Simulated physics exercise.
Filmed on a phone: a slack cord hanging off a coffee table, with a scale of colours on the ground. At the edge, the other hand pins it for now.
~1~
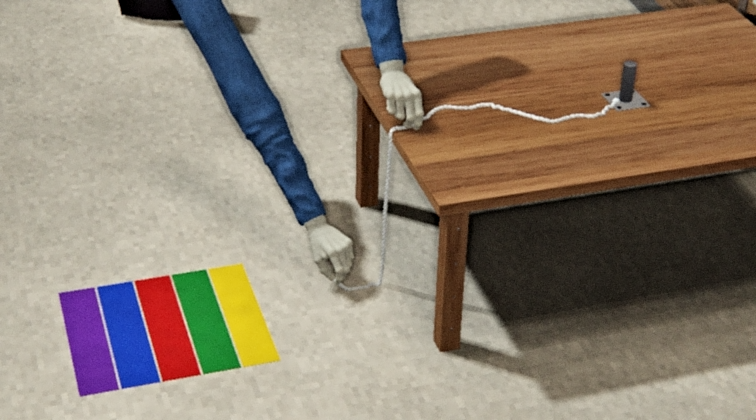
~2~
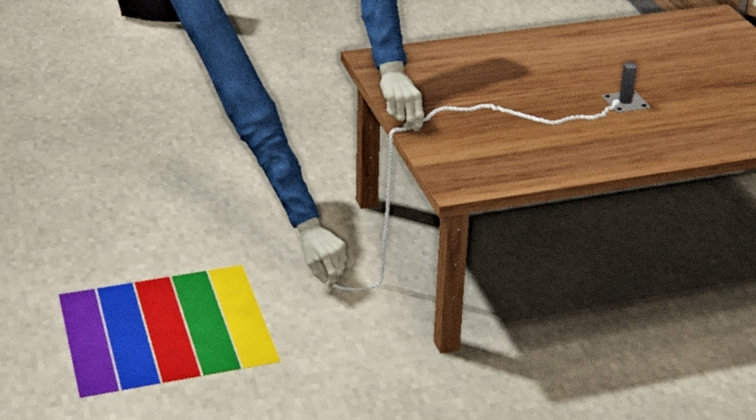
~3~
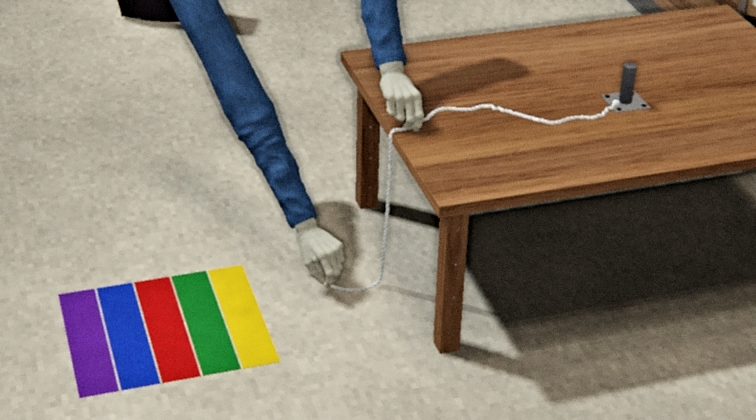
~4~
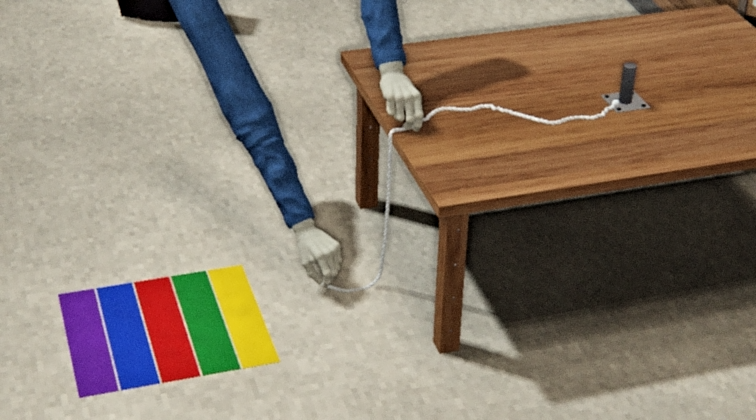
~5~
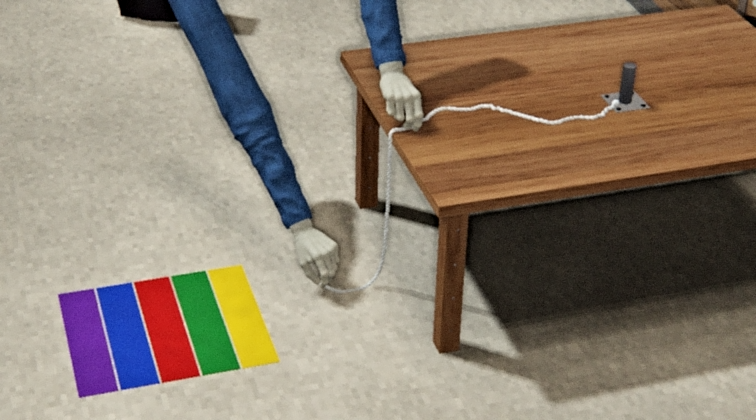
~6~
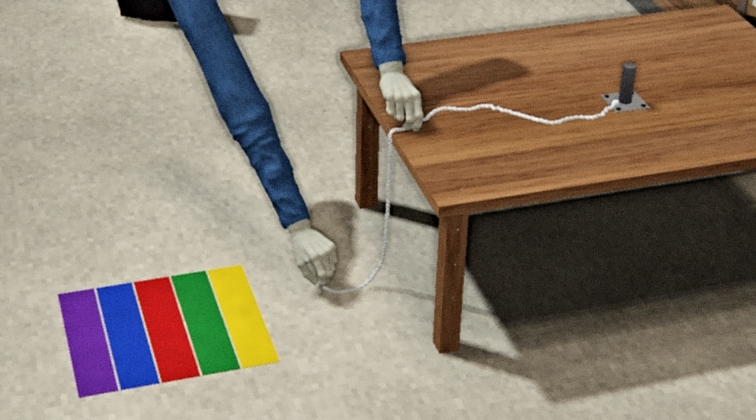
A hand pinned a white cord at the edge of a wooden table while the other held its hanging end low and drew it slightly left, near a strip of coloured bands on the floor.
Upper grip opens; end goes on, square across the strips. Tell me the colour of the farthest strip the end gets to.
The farthest it gets is red.
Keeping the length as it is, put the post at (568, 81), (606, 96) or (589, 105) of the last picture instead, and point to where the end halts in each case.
(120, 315), (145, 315) and (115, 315).
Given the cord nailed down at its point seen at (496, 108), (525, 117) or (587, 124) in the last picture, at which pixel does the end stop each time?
In order: (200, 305), then (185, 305), then (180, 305).
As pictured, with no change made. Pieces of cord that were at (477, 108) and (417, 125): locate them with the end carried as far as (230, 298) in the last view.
They sit at (451, 123) and (385, 146), in that order.
Early on, end near (230, 298); over yellow.
Midway, end near (187, 305); over green.
At the end of the slack, end near (160, 310); over red. The end stops over the red strip.
